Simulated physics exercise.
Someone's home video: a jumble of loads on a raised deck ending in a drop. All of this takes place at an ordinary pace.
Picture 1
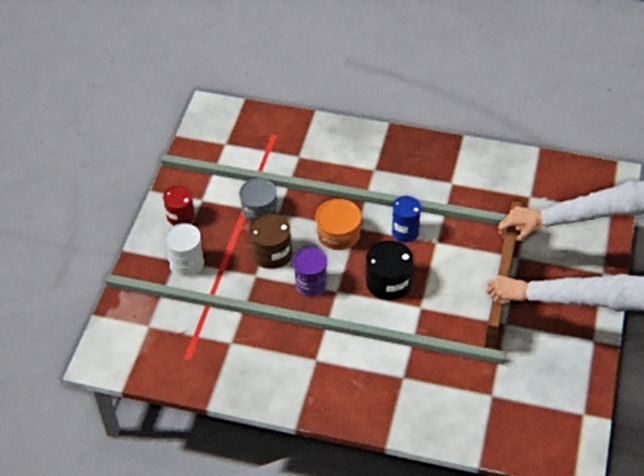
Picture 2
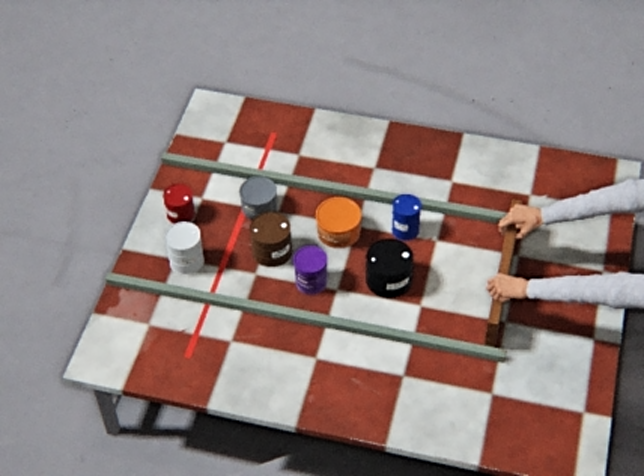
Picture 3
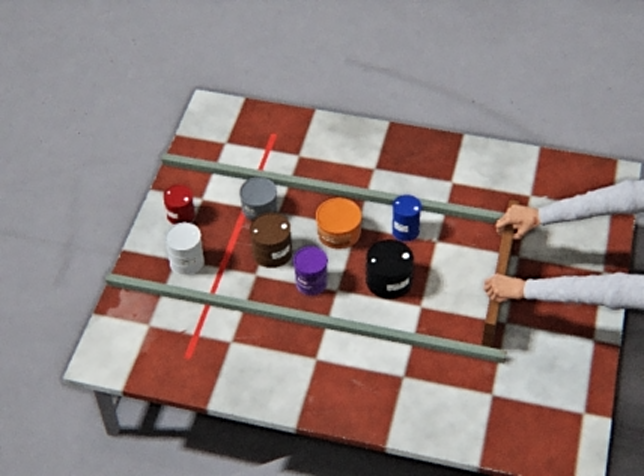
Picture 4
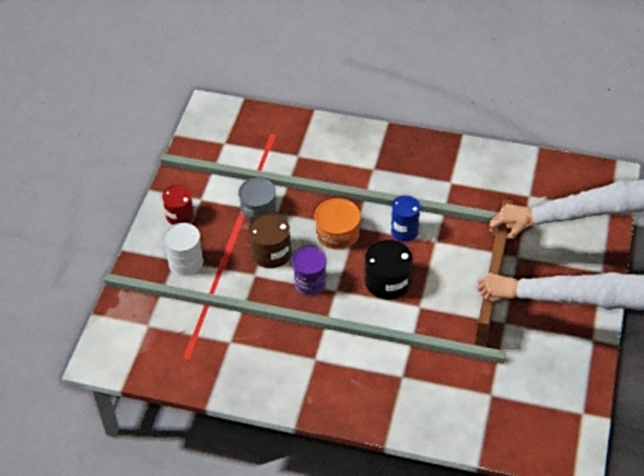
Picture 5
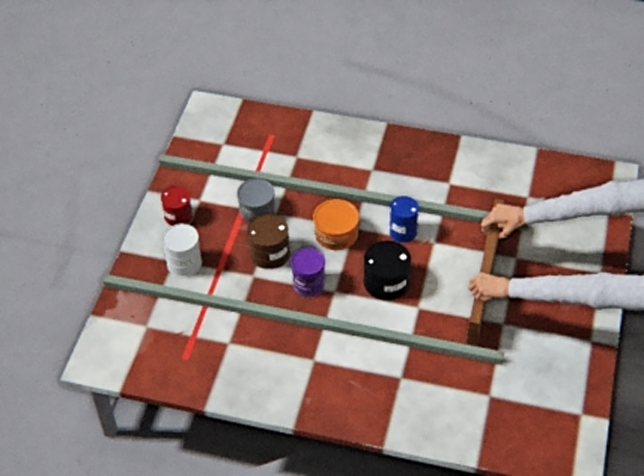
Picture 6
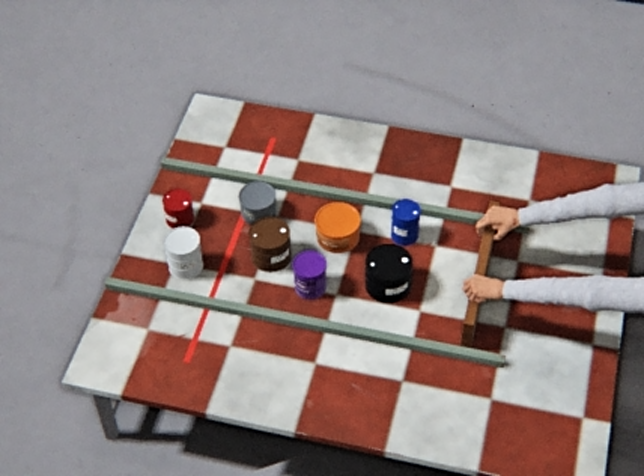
Two hands slid a wooden plank slowly leftward a short way between two rails on a red-and-white checkered table, while the colorful cans scattered around the red line stayed put, still untouched by it.
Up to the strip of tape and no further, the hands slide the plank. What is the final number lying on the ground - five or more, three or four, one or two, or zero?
It ends at zero.
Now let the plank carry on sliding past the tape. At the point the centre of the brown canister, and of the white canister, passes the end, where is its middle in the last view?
Around (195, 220), then around (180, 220).
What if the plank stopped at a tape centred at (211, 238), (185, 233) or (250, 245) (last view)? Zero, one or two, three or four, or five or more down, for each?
Place one: No fall at all; place two: Either one or two; place three: None.
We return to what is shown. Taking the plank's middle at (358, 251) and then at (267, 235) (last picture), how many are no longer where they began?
At the first spot 4, then 6.
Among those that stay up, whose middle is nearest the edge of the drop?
The red canister, it is.
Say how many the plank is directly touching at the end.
Number in contact with it: 4.
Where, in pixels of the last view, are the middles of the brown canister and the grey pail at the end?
The brown canister ends at (173, 221) and the grey pail at (206, 183).
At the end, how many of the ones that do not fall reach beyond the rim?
Count: 0.
Soon after, none off yet; red canister at rest near (179, 209); white canister at rest near (184, 253); grey pail at rest near (258, 204).
After that, none off yet; red canister at rest near (179, 209); white canister at rest near (184, 253); grey pail displaced a little near (254, 202).
In the end, the number that fall off is zero.
